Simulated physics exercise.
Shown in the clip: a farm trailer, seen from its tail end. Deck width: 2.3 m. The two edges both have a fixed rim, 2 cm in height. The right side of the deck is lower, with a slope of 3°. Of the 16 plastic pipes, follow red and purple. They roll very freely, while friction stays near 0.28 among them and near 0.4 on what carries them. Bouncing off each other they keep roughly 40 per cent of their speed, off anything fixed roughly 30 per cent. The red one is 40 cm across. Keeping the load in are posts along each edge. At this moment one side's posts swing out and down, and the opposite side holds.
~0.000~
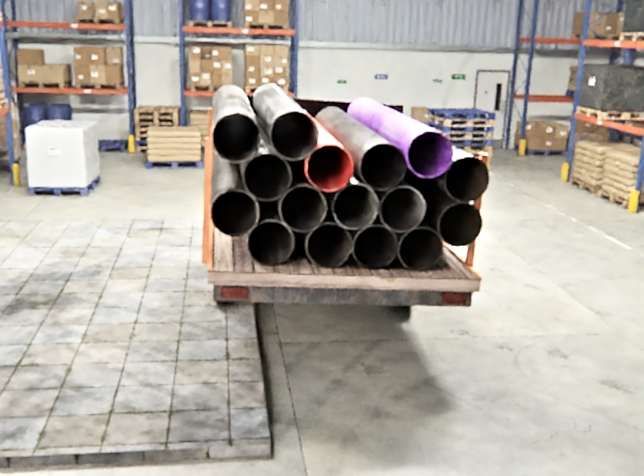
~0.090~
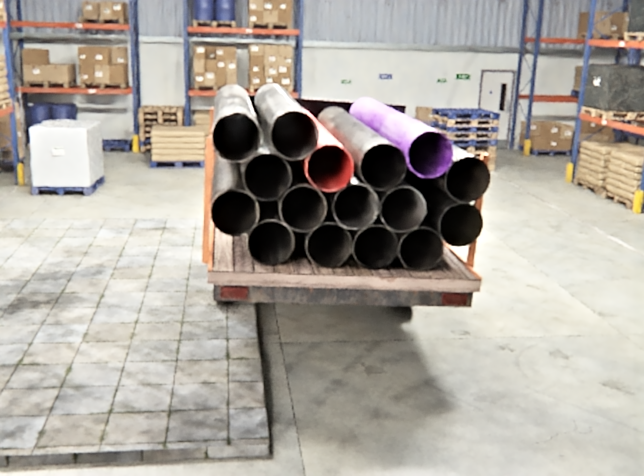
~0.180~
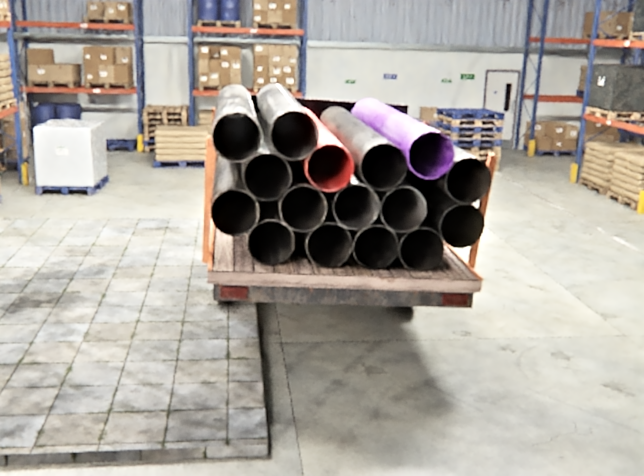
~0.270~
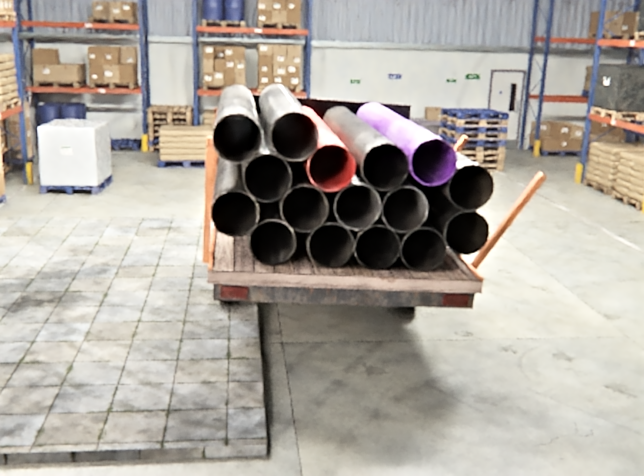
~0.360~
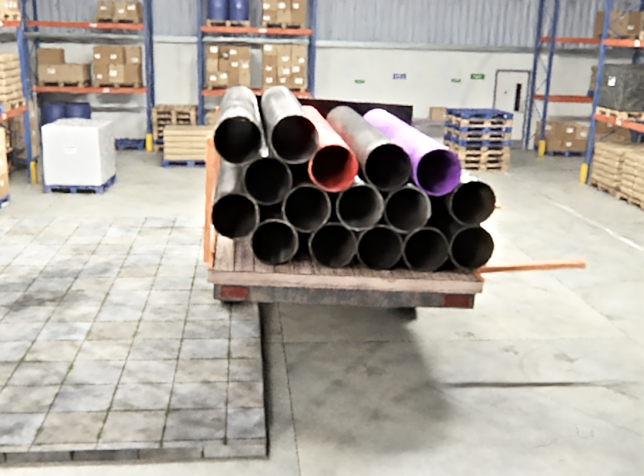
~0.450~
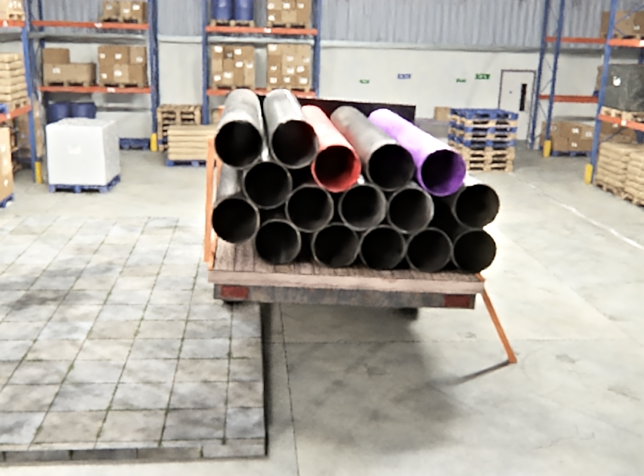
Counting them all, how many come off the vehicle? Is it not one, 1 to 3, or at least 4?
It is at least 4.
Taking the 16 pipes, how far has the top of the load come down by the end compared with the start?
95 cm.
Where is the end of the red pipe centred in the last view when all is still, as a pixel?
In the last view it sits close to (594, 353).
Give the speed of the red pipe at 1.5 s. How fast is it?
It's travelling at about 0.5 m/s.
By 1.5 s, red is up on others, 95 cm from the right edge, rolling right; purple is dropping off the right side; 3 off so far.
By 2.9 s, red is up on others, 25 cm from the right edge, rolling right; purple is down on the right; 8 off so far.
By 4.5 s, red is down on the right; purple is on the ground to the right; 10 off so far.
By 6.3 s, red is on the ground to the right; as before, purple; 13 off so far.
Finally (8.4 s), red is down on the right; purple is down on the right; 13 off so far.
